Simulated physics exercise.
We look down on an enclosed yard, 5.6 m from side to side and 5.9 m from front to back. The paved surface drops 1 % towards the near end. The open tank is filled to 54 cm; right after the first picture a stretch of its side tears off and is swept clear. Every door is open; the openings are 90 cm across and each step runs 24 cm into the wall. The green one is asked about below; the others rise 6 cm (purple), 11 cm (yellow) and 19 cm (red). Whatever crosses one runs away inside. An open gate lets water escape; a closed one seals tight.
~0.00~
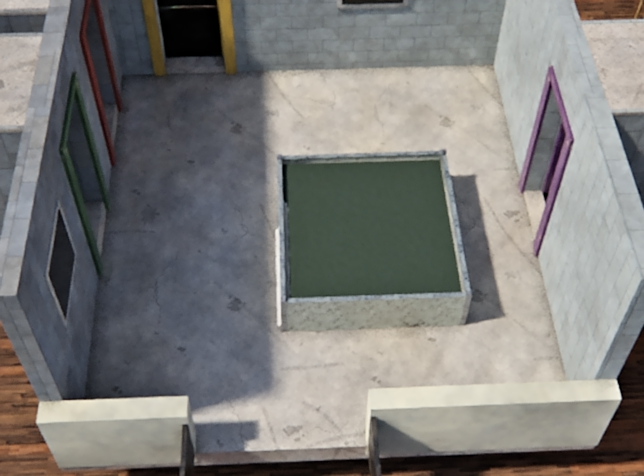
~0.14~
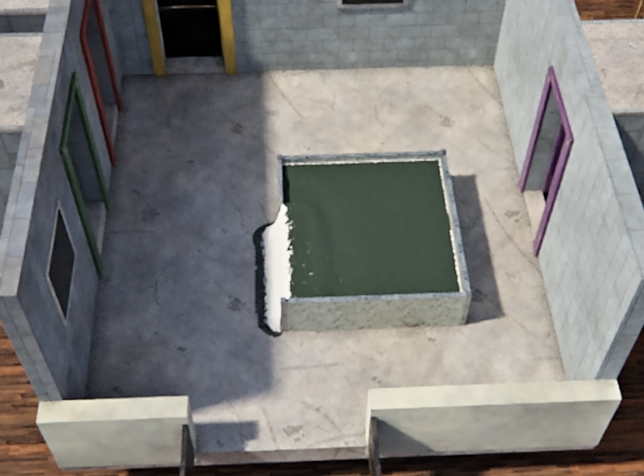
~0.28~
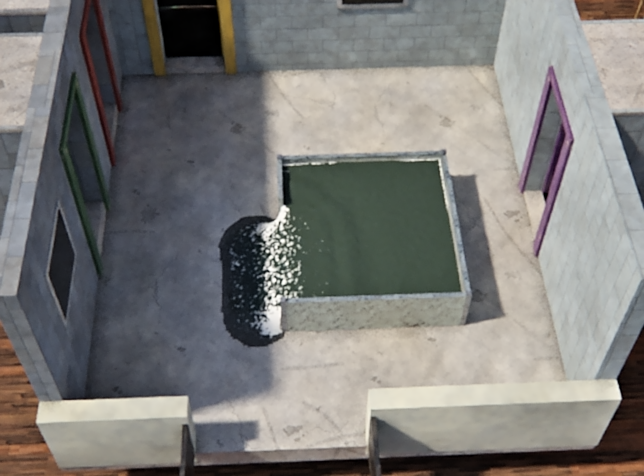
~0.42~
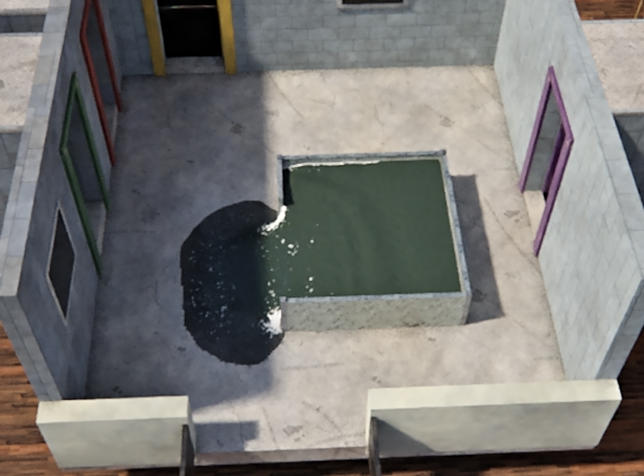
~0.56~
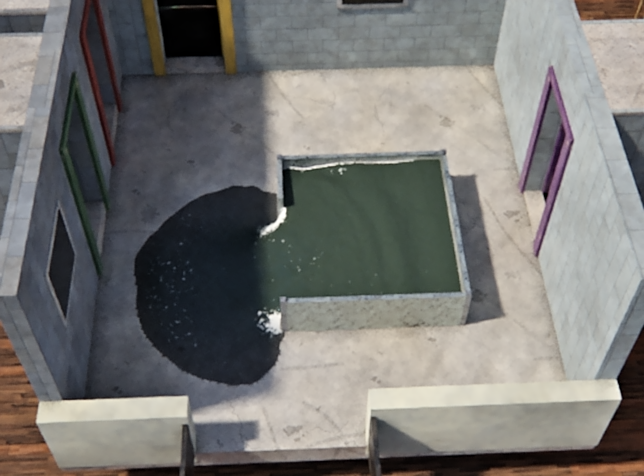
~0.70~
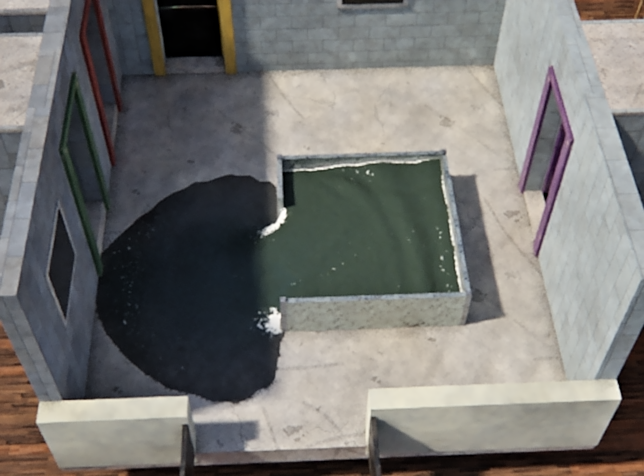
The clip shows a walled yard with coloured door surrounds and a raised tank of dark green water; the tank's left side opens, white foam bursts out, and a dark sheet of water spreads leftward across the pale floor.
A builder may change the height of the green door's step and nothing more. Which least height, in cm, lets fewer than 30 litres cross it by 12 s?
It would have to be roughly 21 cm high.
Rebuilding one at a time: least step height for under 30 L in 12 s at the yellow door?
Roughly 9.0 cm at yellow.
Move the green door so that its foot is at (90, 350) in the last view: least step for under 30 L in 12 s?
Roughly 24 cm.
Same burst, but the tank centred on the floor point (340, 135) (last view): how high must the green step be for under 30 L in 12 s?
Some 20 cm.
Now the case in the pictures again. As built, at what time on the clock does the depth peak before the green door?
Near 2.4 s.
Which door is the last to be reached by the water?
Last comes the purple one.
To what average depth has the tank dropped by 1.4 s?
Roughly 36 cm on average.
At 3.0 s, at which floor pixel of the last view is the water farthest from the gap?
At about (123, 81).
After 1.4 s water covers 25 % of the floor, deepest (33 cm) near (95, 315); 26 cm at the green door, 0 litres in over its 24 cm step.
After 3.0 s water covers 45 % of the floor, deepest (34 cm) near (81, 437); 23 cm at the green door, 9 litres in over its 24 cm step.
After 12.0 s water covers 95 % of the floor, deepest (14 cm) near (575, 417); 5 cm at the green door, 10 litres in over its 24 cm step.
At the green door as built, the water arrived by 0.8 s and peaked near 27 cm at 2.4 s.
Run again over the same 12 s with other heights there, 66 litres in over 17 cm, 15 litres over 23 cm. The limit of 30 litres is kept from about 21 cm up.
